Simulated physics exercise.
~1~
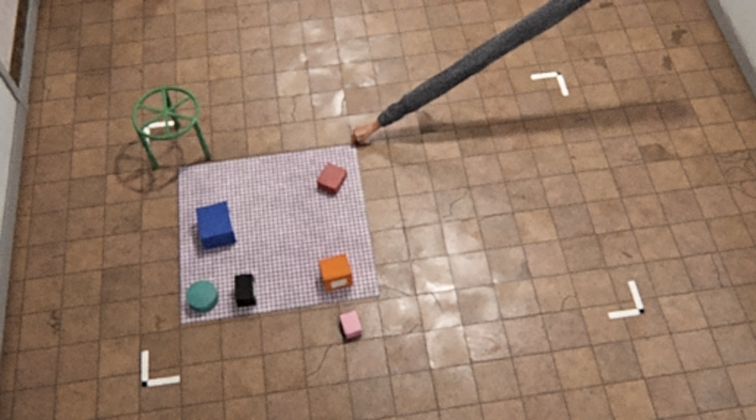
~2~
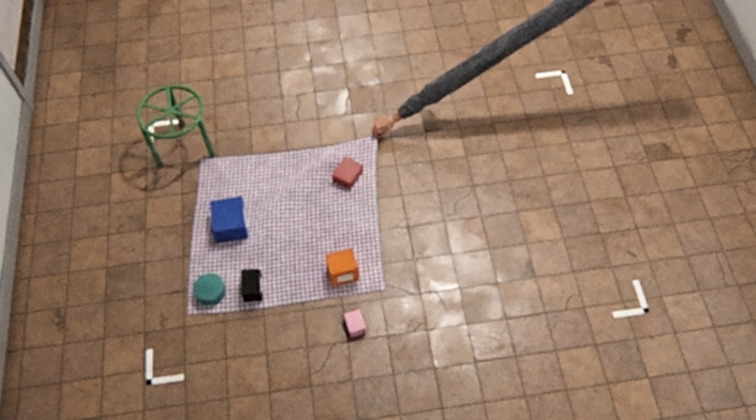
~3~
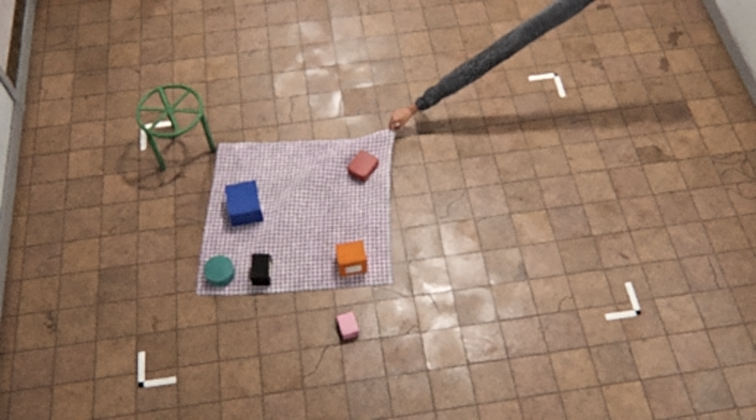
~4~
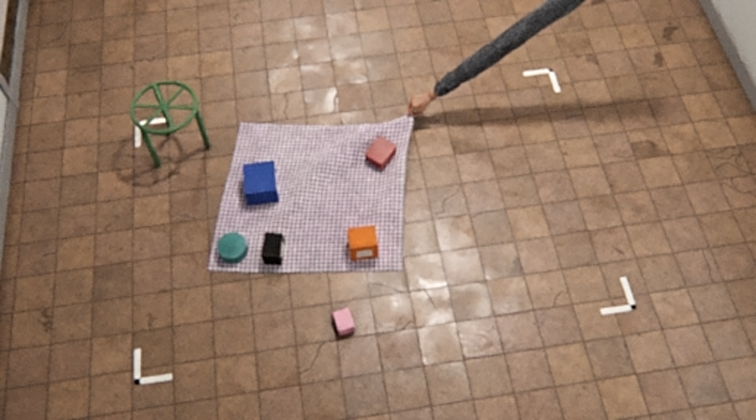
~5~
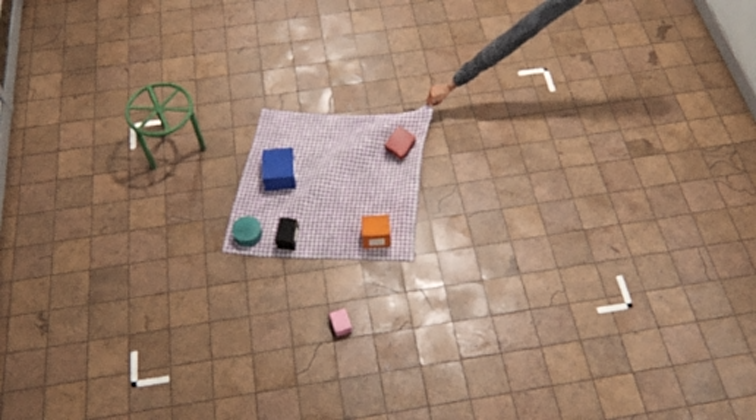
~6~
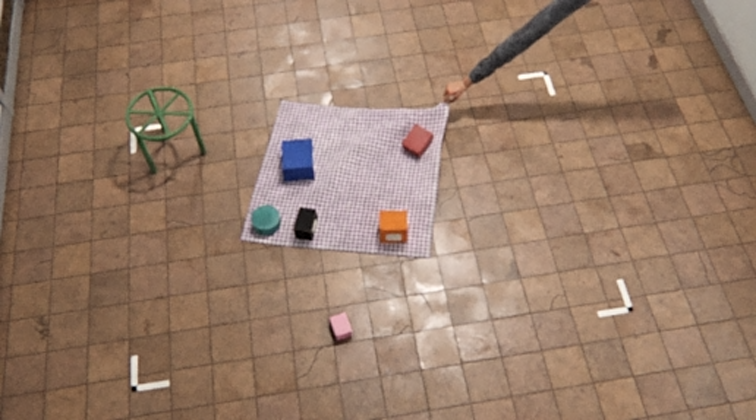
A hand drags a thin rug carrying several objects up and right across the tiled floor.
